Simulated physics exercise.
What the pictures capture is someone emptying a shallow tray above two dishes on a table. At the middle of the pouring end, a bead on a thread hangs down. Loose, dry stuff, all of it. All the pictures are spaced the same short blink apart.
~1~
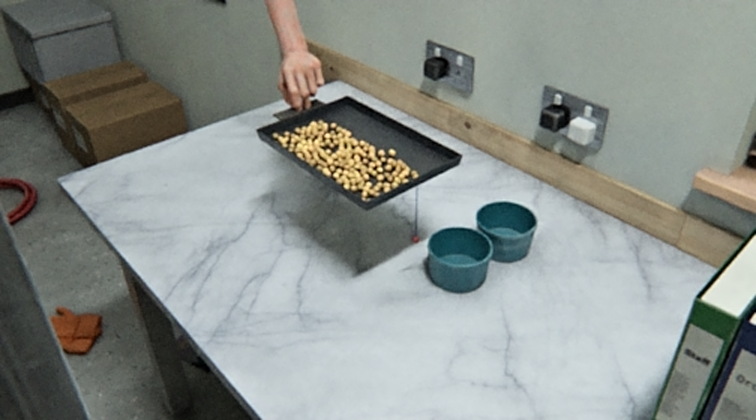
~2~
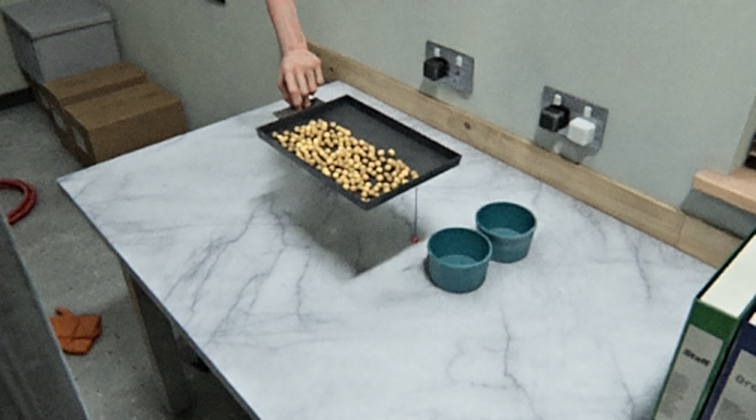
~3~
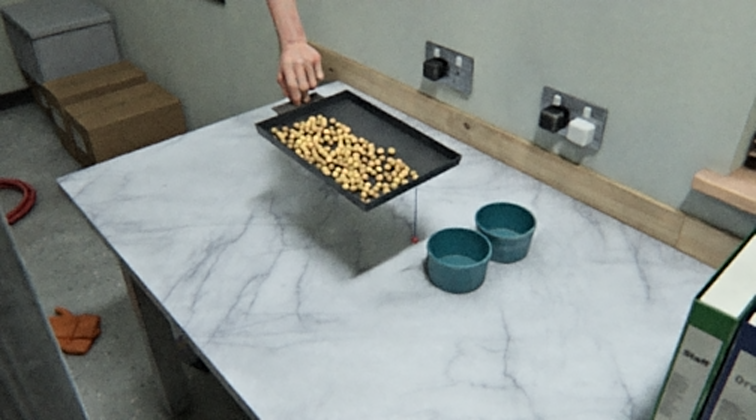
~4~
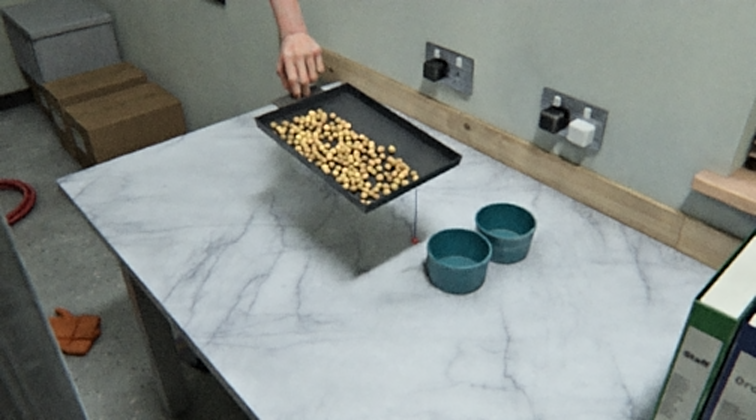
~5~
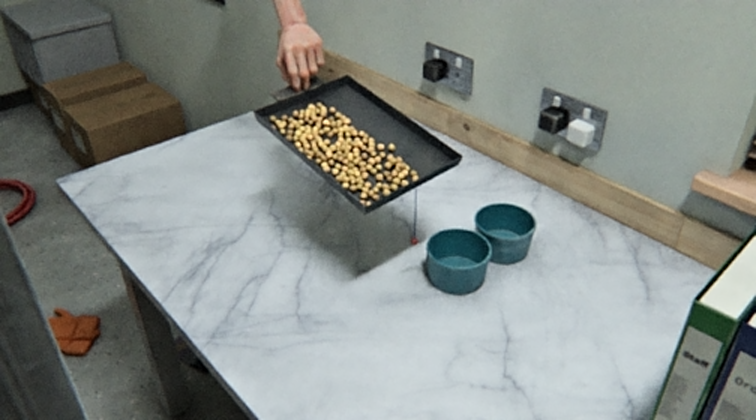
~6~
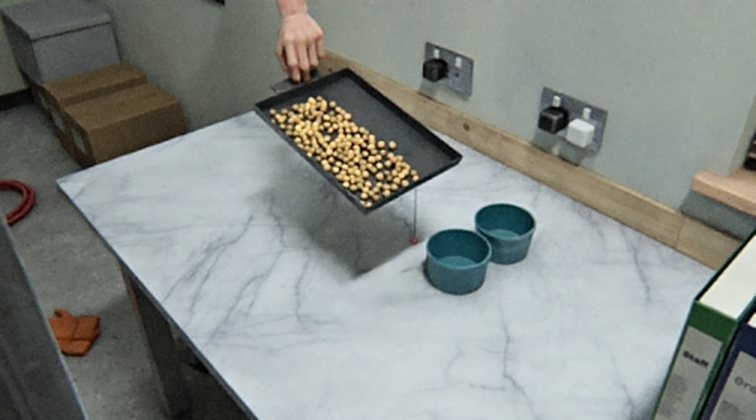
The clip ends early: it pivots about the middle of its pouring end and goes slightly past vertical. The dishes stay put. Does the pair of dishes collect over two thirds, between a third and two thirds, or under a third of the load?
The pair collects under a third.
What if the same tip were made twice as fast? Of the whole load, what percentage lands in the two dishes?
Estimated share: Some 10%.
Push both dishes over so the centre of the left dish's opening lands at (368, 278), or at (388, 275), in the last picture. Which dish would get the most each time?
Outcome A - the left-side one; outcome B - the left-side one.
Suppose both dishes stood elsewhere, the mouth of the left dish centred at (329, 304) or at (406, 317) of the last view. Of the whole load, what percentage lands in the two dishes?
About 60% on the first try and 30% on the second.
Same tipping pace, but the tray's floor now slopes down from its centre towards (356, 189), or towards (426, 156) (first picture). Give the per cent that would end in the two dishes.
Case one near 0 %; case two near 30 %.
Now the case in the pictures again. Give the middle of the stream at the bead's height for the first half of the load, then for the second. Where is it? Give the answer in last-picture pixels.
Around (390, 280) at first; around (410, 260) after that.
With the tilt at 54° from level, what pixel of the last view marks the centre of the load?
Check around (373, 163) in the last picture.
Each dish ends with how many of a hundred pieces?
About 10 % ends in the left dish and about 0 % in the right dish.
Shortly afterwards, tray tipped steeply; the whole lot on the tray.
Next, tray tipped right over; all but a few on the tray; only a few outside both.
Some moments later, tray tipped past a quarter turn; a little in the left dish; all but a few outside both.
In the end, tray tipped past a quarter turn; a little in the left dish; none at all in the right dish; all but a few outside both.
